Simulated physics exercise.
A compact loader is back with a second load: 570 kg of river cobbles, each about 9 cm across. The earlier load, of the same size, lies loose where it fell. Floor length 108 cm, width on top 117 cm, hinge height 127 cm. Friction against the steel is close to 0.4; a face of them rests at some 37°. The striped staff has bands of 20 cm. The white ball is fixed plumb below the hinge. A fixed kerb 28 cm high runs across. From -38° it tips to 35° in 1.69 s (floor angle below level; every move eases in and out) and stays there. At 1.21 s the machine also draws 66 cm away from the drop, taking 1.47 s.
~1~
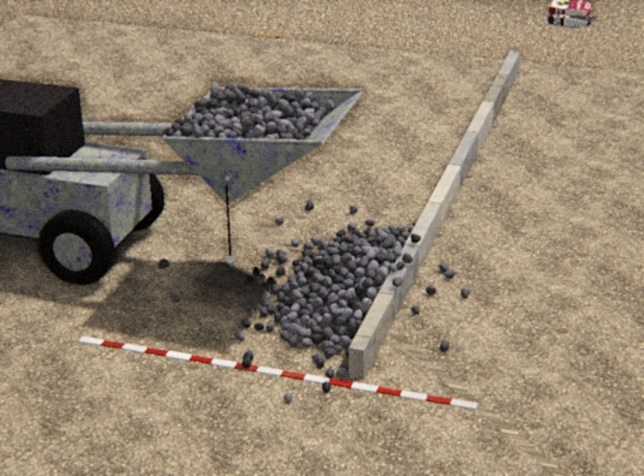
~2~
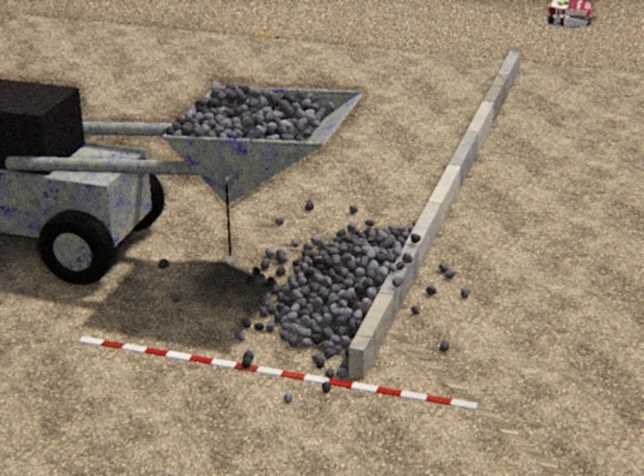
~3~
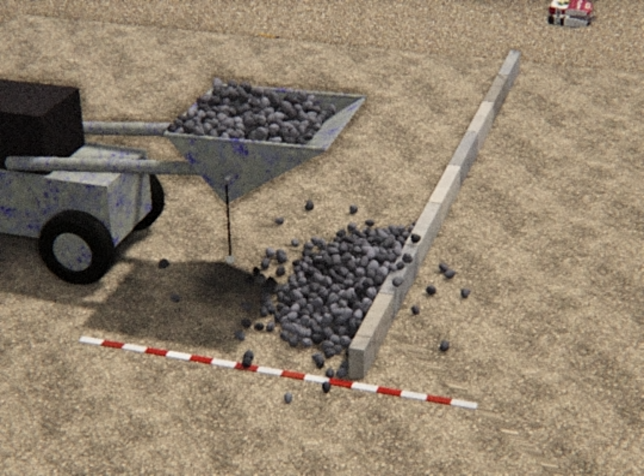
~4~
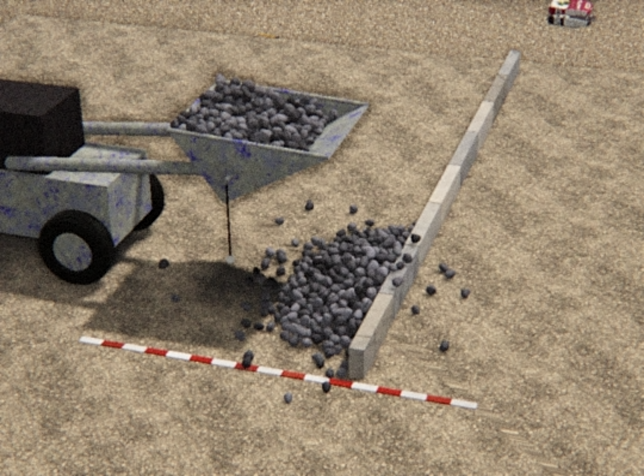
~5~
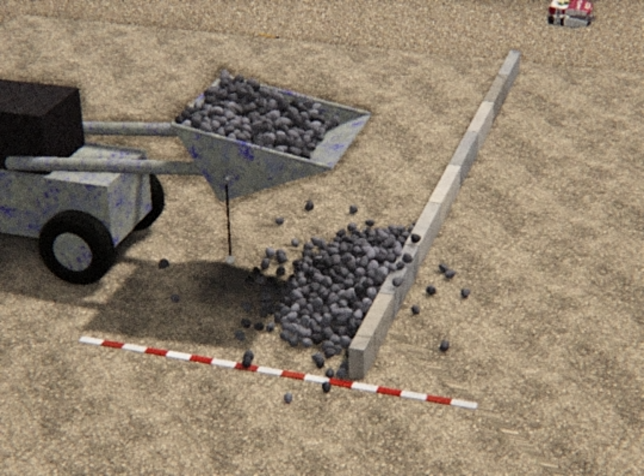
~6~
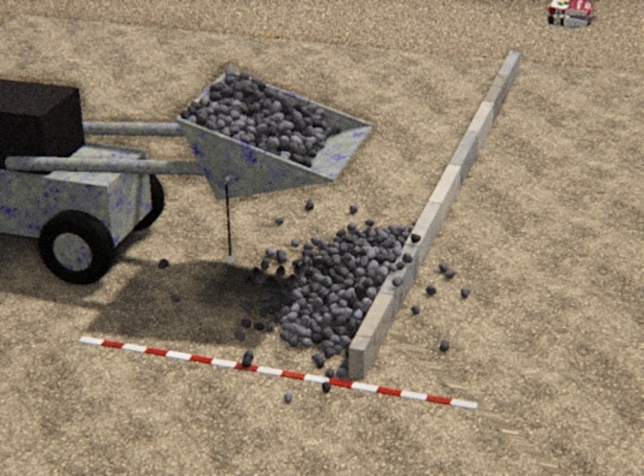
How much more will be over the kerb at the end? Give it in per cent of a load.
Roughly 3 per cent of a load more.
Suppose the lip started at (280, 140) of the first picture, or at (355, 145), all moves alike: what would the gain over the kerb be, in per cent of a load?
First some 0, then 20 per cent.
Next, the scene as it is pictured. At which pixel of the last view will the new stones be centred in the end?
Around (325, 268).
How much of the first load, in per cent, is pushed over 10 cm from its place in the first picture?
Roughly 20 per cent of them.
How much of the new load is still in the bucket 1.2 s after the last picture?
Roughly 35 per cent is still inside.
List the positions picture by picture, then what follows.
In the first frame, lip at (322, 143), floor tilted -38°, highest stones at (248, 97). The earlier load is highest near (377, 265), 35 cm above ground level, 99 % on this side of the kerb, 1 % over the kerb.
In the second frame, the bucket is at -37°, its lip at (323, 145); the top of the load is at (247, 96).
In the third frame, lip at (325, 150), floor tilted -34°, highest stones at (242, 96).
In the fourth frame, the bucket is at -29°, its lip at (328, 158); the top of the load is at (231, 93).
In the fifth frame, the bucket is at -24°, its lip at (331, 168); the top of the load is at (229, 88).
In the sixth frame, lip at (334, 180), floor tilted -17°, highest stones at (231, 84).
Then, 0.7 s after the last picture the floor is at 24°; in per cent of one load, 99 in the bucket, 100 on this side of the kerb, 1 over the kerb; the foremost stones are at (432, 290).
Then, 1.2 s after the last picture the floor is at 35°; in per cent of one load, 35 in the bucket, 163 on this side of the kerb, 1 over the kerb; the foremost stones are at (432, 290).
Then, 2.5 s after the last picture the floor is at 35°; in per cent of one load, 0 in the bucket, 196 on this side of the kerb, 4 over the kerb; the foremost stones are at (471, 297).
Then, 5.2 s after the last picture the floor is at 35°; in per cent of one load, 0 in the bucket, 196 on this side of the kerb, 4 over the kerb; the foremost stones are at (471, 297). Net gain over the kerb, 3.
